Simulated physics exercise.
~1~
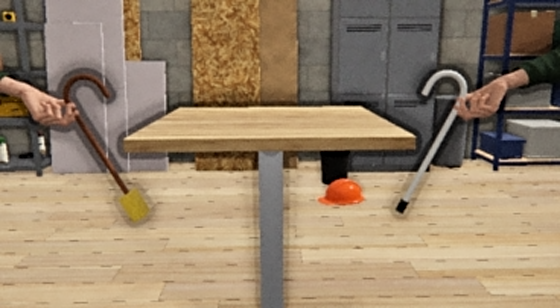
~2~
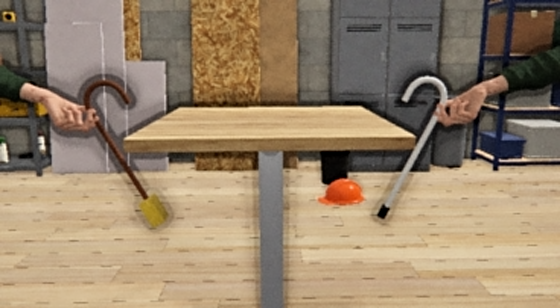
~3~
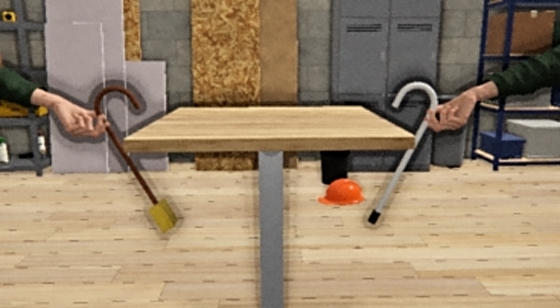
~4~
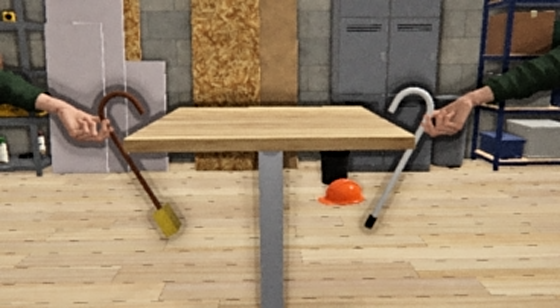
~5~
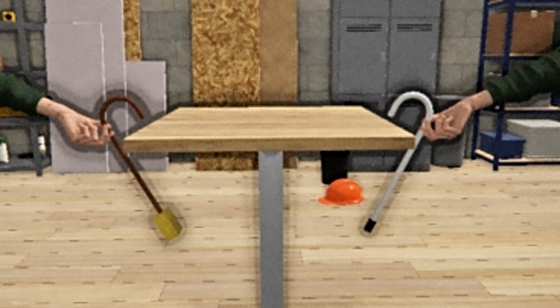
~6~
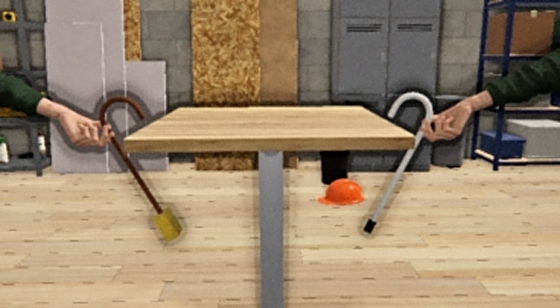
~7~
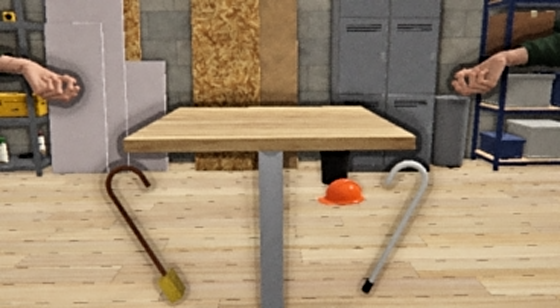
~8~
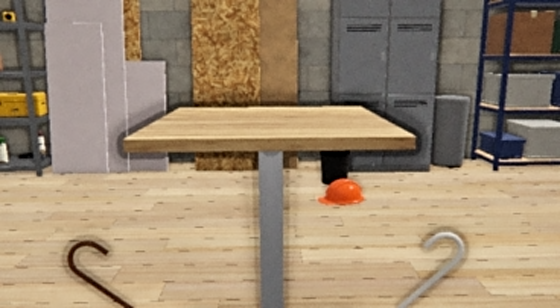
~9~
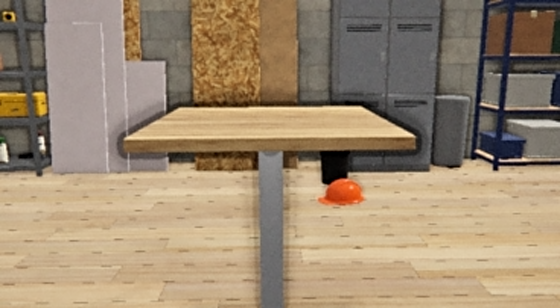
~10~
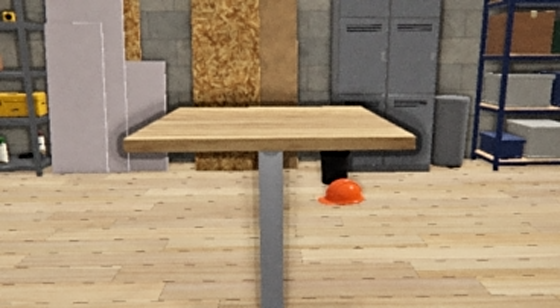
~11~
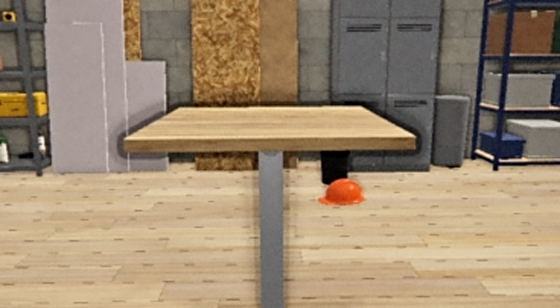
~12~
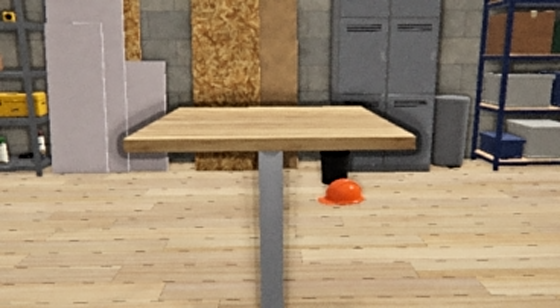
In a workshop, two hands release hooked sticks beside a table, and both drop from view.
